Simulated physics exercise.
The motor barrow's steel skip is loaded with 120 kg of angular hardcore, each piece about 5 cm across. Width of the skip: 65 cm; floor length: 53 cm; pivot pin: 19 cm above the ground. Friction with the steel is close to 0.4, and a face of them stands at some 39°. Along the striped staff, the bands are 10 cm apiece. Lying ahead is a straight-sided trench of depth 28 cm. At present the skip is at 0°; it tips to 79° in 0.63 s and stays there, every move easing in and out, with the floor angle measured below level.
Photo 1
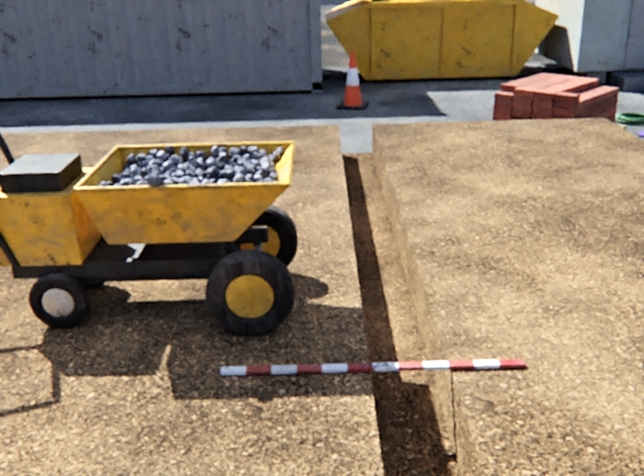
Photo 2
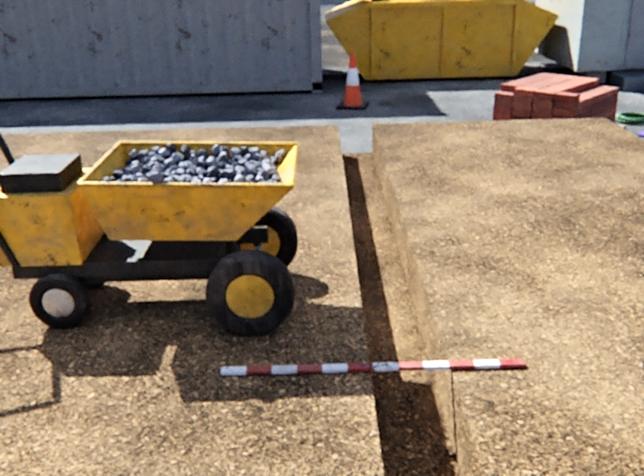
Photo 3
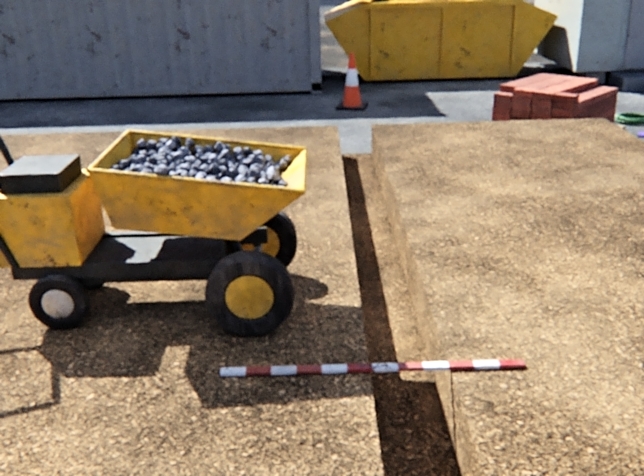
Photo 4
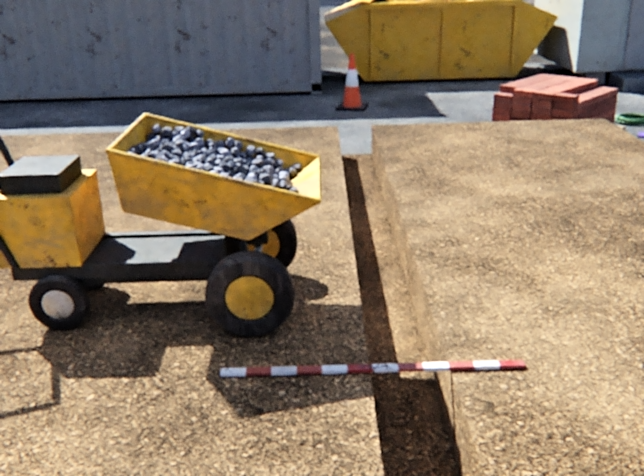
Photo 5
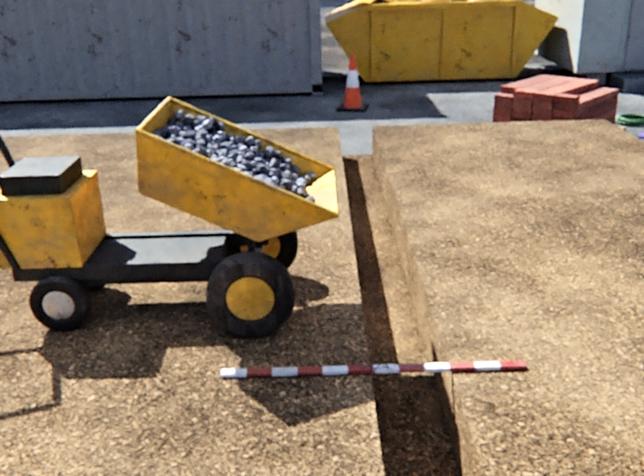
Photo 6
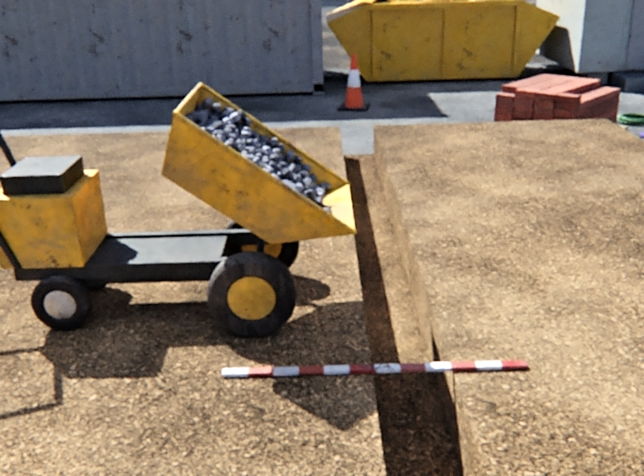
To begin with, a small yellow motor barrow piled with grey stones stands level, left of a narrow trench with a red-and-white striped staff lying across it. The skip then tilts toward the right, its rear rising steadily and its lip lowering, until it slopes steeply with the stones still inside.
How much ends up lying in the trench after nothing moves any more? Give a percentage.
A share of about 72 per cent.
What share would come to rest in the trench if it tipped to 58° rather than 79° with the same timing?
Near 45 per cent then.
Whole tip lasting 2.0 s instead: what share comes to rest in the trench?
I'd put it at roughly 95 per cent.
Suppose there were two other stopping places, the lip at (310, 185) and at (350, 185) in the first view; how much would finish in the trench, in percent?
Roughly 50 in a hundred from the first, 10 in a hundred from the second.
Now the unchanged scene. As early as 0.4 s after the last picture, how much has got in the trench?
Close to 45 per cent at that time.
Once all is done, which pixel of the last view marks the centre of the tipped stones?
Their middle ends up near (413, 328).
Then, 0.2 s after the last picture the floor is at 66°, 100 % in the skip; the foremost stones are at (367, 257).
Then, 0.4 s after the last picture the floor is at 79°, 46 % in the skip, 46 % in the trench, 9 % past the trench; the foremost stones are at (454, 294).
Then, 0.8 s after the last picture the floor is at 79°, 1 % in the skip, 71 % in the trench, 28 % past the trench; the foremost stones are at (607, 288).
Then, 2.7 s after the last picture the floor is at 79°, 0 % in the skip, 72 % in the trench, 28 % past the trench; the foremost stones are past the picture's edge.
